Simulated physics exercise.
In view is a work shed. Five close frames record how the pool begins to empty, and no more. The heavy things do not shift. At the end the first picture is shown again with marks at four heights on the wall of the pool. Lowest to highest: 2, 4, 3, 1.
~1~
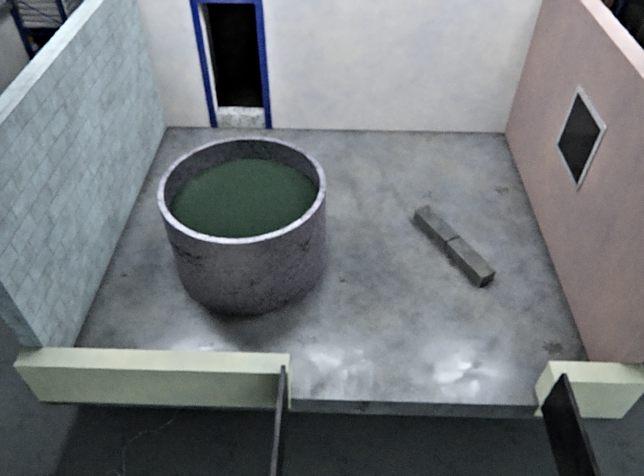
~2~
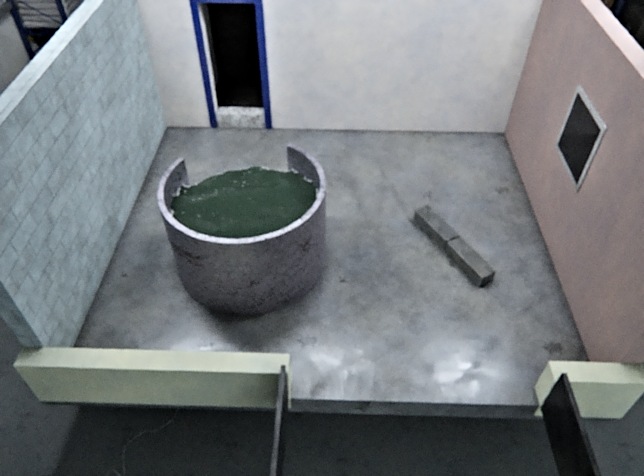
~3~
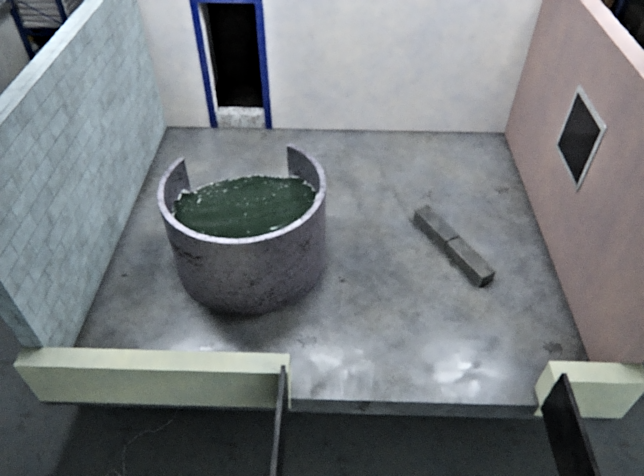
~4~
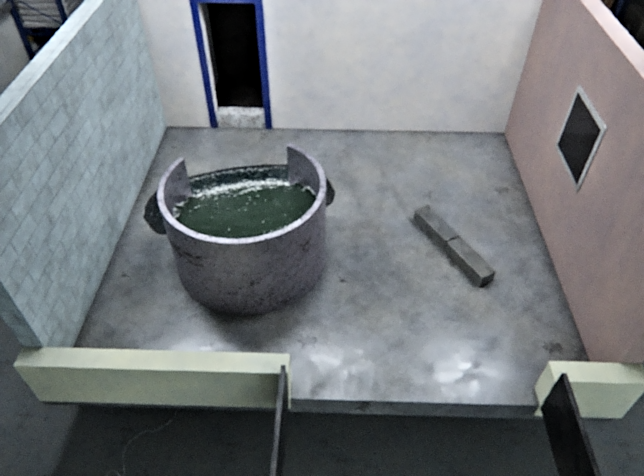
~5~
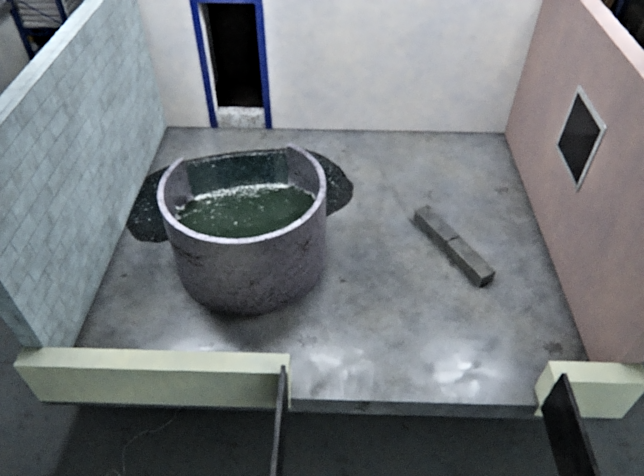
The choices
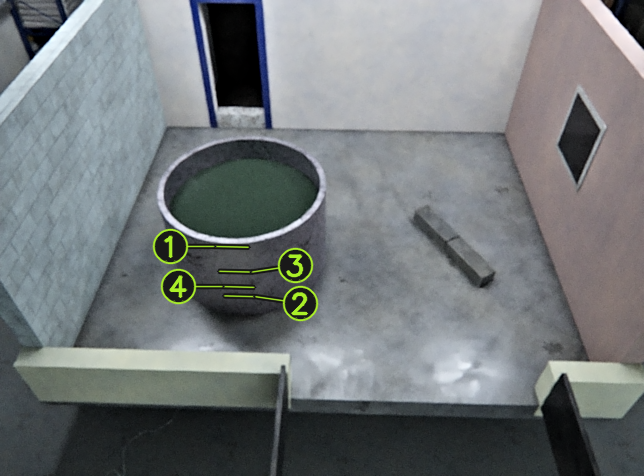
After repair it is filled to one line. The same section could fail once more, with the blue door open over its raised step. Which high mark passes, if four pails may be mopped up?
4.
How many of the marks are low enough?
Two of them.
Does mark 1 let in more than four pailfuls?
Yes, it does.
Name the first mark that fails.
Mark 3.
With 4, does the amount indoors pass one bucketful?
No, less.
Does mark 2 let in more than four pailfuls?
No, that is safe.
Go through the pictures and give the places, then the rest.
Water in the pool at rest, its middle at (245, 203); foot of the blue doorway at (242, 128); open gate at (419, 355), in the first picture.
Water covers 2 % of the ground, its front hidden from here, in the second picture.
Water covers 5 % of the ground, its front hidden from here, in the third picture.
In the fourth picture, 10 % of the ground under water, visible out to (156, 198).
In the fifth picture, 18 % of the ground under water, visible out to (142, 186).
In lime, 1 at (231, 246); 2 at (239, 296); 3 at (235, 271); 4 at (238, 286); from the bottom up 2, 4, 3, 1.
With 1, dozens of bucketfuls pour in.
With 2, nothing gets over.
With 3, about 9 bucketfuls get in.
With 4, a splash gets over, under a bucket.
